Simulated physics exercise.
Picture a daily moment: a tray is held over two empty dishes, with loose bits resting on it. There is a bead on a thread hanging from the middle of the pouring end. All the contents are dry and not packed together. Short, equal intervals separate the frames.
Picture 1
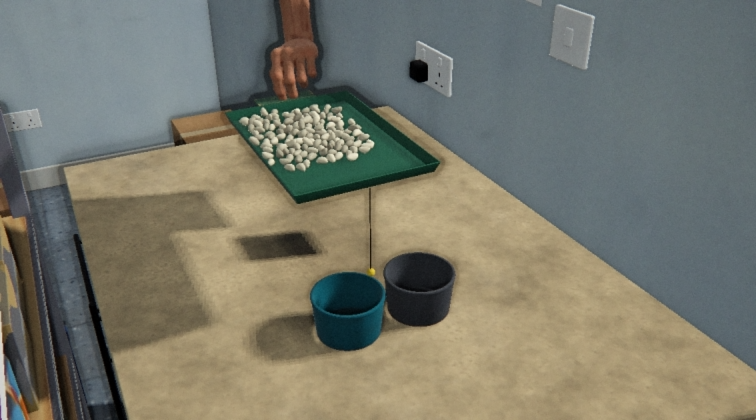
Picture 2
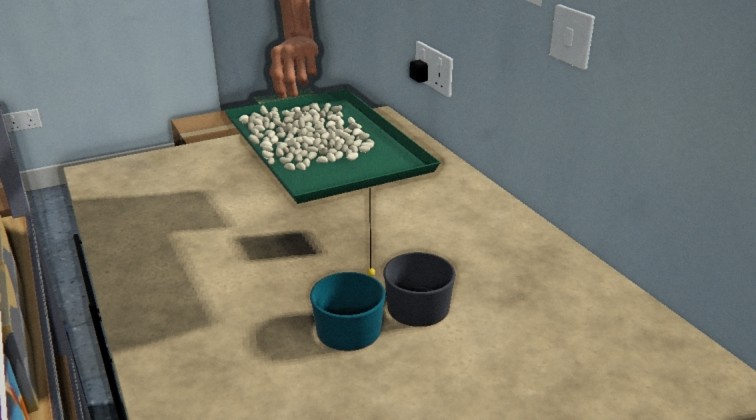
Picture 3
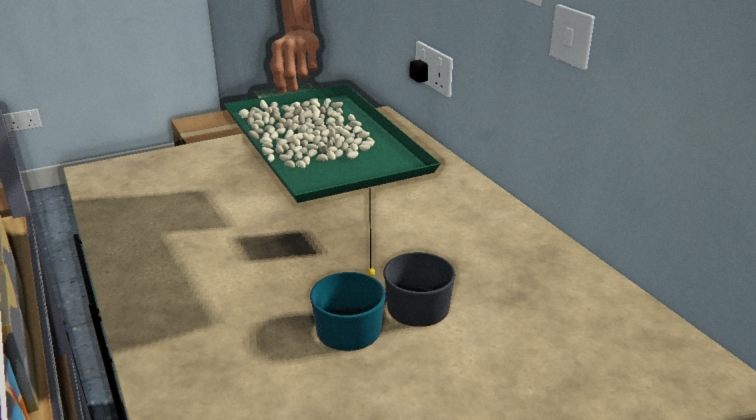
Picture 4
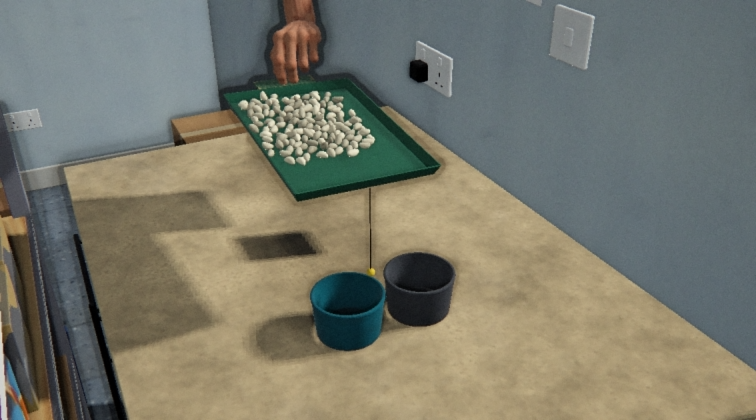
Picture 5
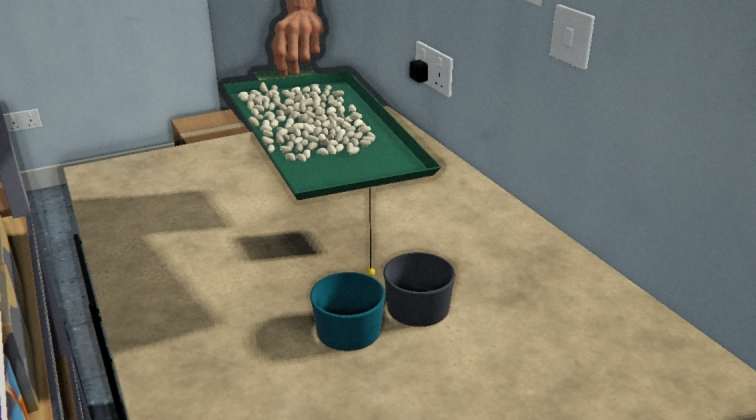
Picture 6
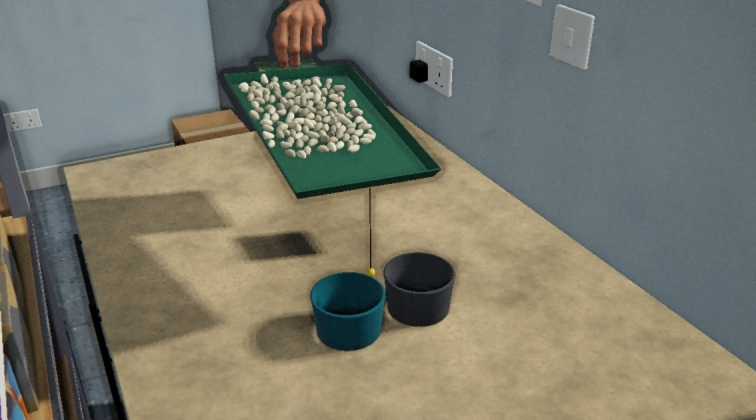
A hand held a green tray of white beans above two empty dishes, one teal and one dark grey, then slowly raised the far end, tilting the tray a little toward the dishes.
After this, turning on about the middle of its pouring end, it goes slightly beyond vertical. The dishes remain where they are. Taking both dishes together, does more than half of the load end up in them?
Yes.
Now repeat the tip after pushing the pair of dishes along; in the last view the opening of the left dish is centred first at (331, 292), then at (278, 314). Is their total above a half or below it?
The first try: Under half. The second: Less than half.
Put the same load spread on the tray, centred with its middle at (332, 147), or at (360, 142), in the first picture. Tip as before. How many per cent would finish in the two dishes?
Try 1: 50 %; try 2: 50 %.
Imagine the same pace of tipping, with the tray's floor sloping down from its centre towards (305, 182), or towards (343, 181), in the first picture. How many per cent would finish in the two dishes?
The first comes to 30 %, while the second comes to 30 %.
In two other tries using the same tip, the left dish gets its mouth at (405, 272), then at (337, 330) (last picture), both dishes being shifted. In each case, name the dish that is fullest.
The first time it is the dish to the left, and the second time it is the dish to the right.
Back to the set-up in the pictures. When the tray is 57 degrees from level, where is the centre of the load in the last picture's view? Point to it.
Around (404, 165).
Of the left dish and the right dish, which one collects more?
So the winner turns out to be the right-side one.
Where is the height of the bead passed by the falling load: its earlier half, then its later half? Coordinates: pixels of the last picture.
Near (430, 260) to start, and near (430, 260) afterwards.
Soon, tray tipped steeply; most on the tray; a stray few in the left dish; a small part in the right dish; a small part outside both; a small part in the air.
A while on, tray tipped right over; a small part on the tray; about a third in the right dish; about a quarter outside both; about a quarter in the air.
Towards the end, tray tipped past a quarter turn; about two thirds in the right dish; about a third outside both.
Finally, tray tipped past a quarter turn; none in the left dish; about two thirds in the right dish; about a third outside both.
